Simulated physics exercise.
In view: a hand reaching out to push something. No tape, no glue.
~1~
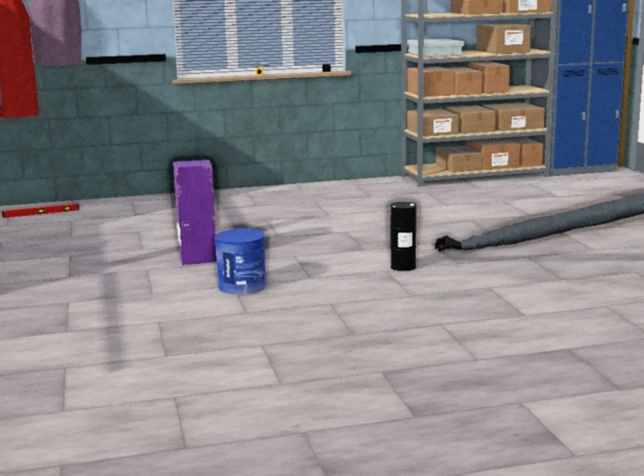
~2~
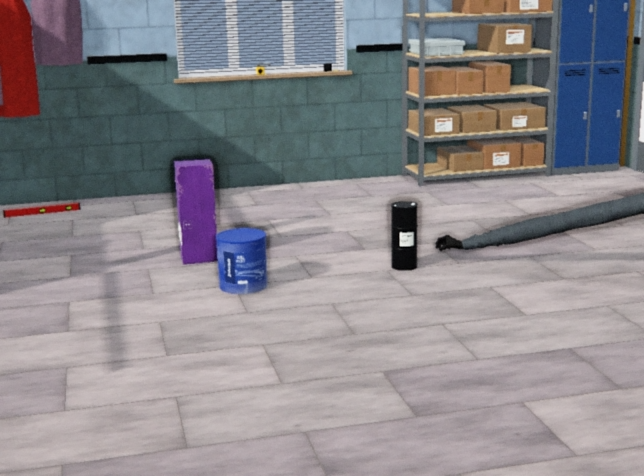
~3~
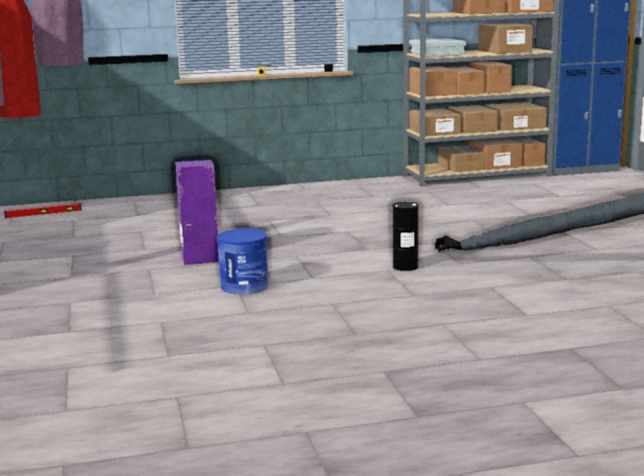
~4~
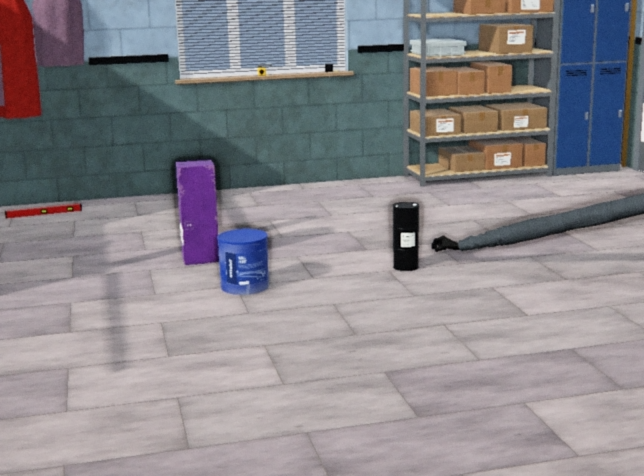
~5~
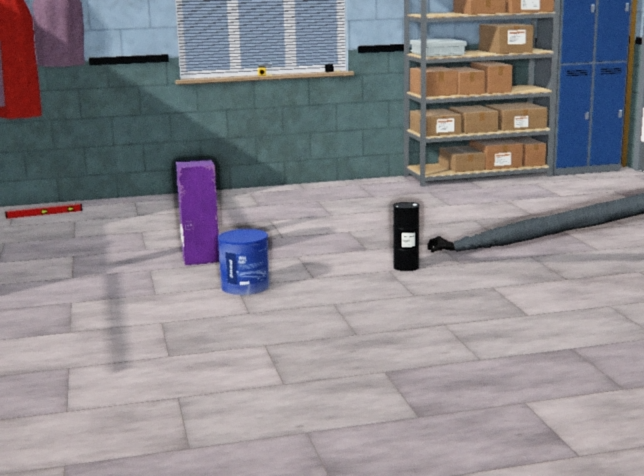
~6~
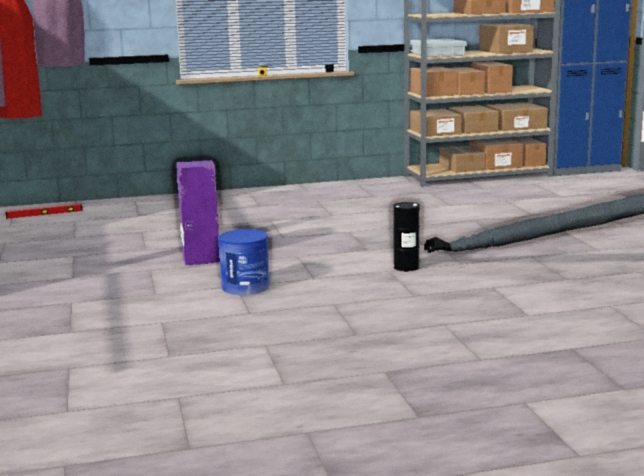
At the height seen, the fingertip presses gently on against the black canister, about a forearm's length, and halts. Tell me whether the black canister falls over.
The black canister is still upright.
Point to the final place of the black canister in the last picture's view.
Around (350, 242).
Then, 0.30 s past the last view, black canister displaced a little near (396, 238).
Then, 0.50 s past the last view, black canister displaced about its own width near (384, 239).
Then, 0.80 s past the last view, black canister displaced about its own width near (366, 240).
Then, 1.00 s past the last view, black canister displaced well along near (354, 242).
Finally, moved from the start, black canister. Final places as the last picture's camera would see them, black canister near (350, 242).
